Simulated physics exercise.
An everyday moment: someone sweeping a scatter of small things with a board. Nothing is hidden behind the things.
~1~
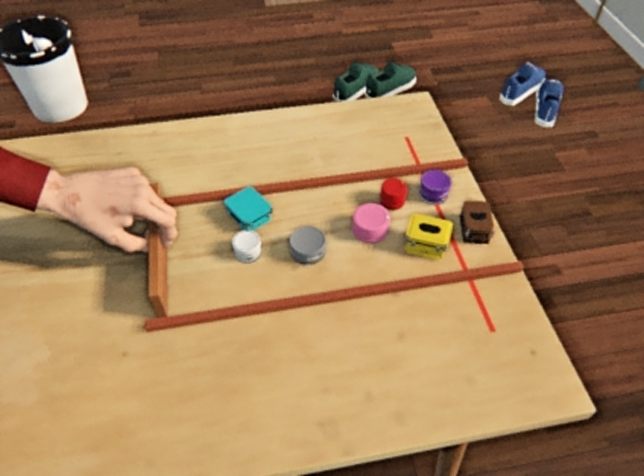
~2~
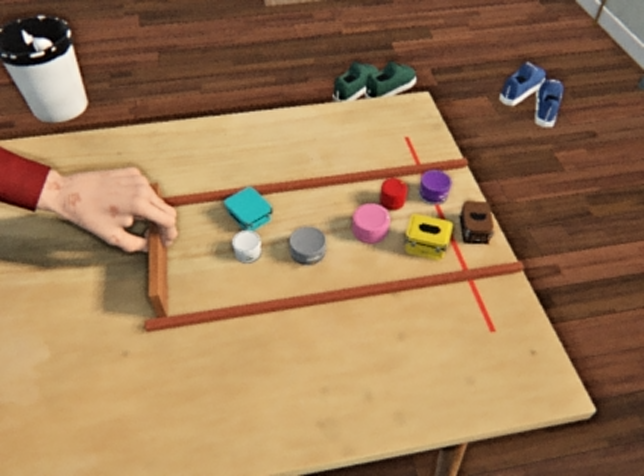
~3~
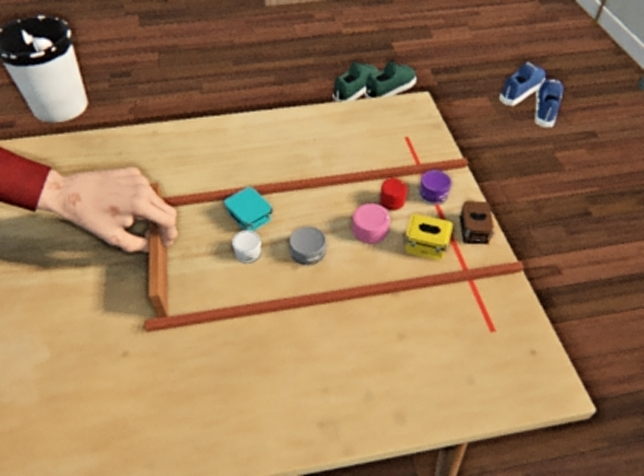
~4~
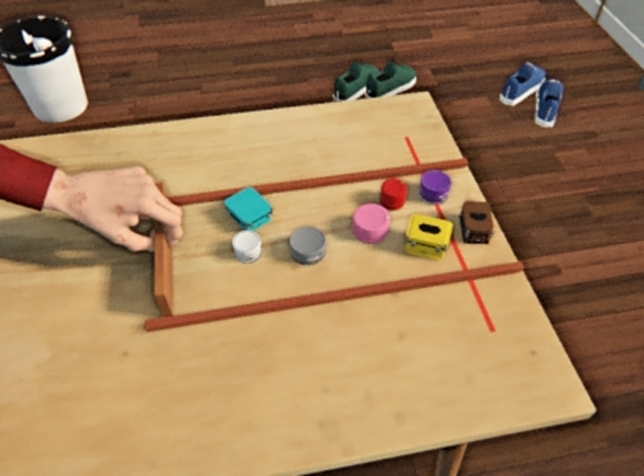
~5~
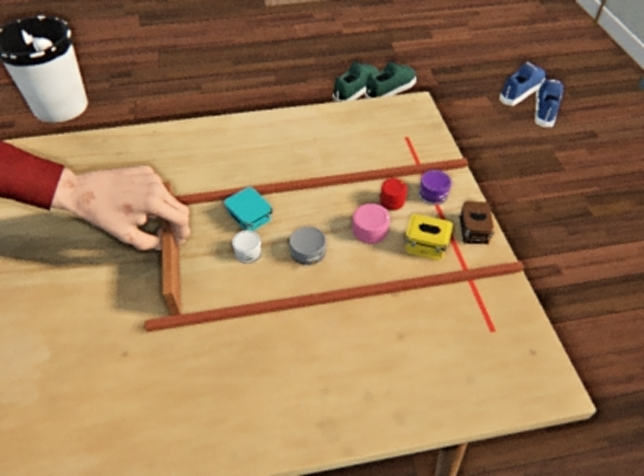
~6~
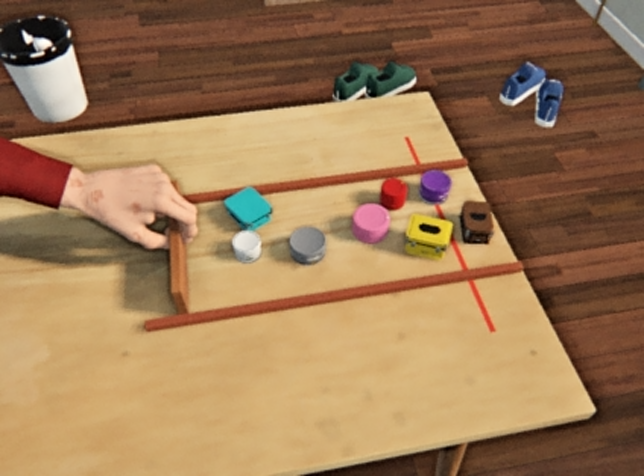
The clip shows a hand holding a wooden board between two rails on a table, at first still, then sliding it slightly right toward scattered small containers, including turquoise, white, grey, pink, red, purple, yellow and brown ones, which stay still.
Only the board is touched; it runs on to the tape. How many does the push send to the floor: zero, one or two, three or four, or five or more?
The number that fall off is one or two.
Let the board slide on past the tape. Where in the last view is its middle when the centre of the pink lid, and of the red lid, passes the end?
For the pink lid at (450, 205), for the red lid at (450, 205).
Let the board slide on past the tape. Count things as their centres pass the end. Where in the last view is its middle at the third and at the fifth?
Near (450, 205) and (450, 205).
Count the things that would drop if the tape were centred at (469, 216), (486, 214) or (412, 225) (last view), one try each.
The counts: 5, 8 and 0.
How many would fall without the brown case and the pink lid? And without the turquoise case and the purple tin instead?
It would be 1 and 1.
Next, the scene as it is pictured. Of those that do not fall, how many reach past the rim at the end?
It comes to 3.
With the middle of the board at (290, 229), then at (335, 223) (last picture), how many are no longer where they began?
The counts are 3 and 4.
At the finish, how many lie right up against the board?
That makes 3.
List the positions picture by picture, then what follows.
Brown case (476, 223); purple tin (435, 188); yellow case (428, 237); board (158, 248); tape (443, 220), in the first picture.
Purple tin (435, 188); white pot (247, 247), in the second picture.
Yellow case (428, 237); turquoise case (249, 211), in the third picture.
Brown case (476, 223); grey tub (308, 246), in the fourth picture.
Purple tin (435, 188); pink lid (371, 224), in the fifth picture.
Brown case (476, 223); purple tin (435, 188); yellow case (428, 237); board (178, 245); tape (443, 220), in the sixth picture.
Soon after, none off yet; brown case at rest near (476, 223); purple tin at rest near (435, 188); yellow case at rest near (428, 237).
At rest, the number that fall off is one or two; fallen, purple tin and brown case.
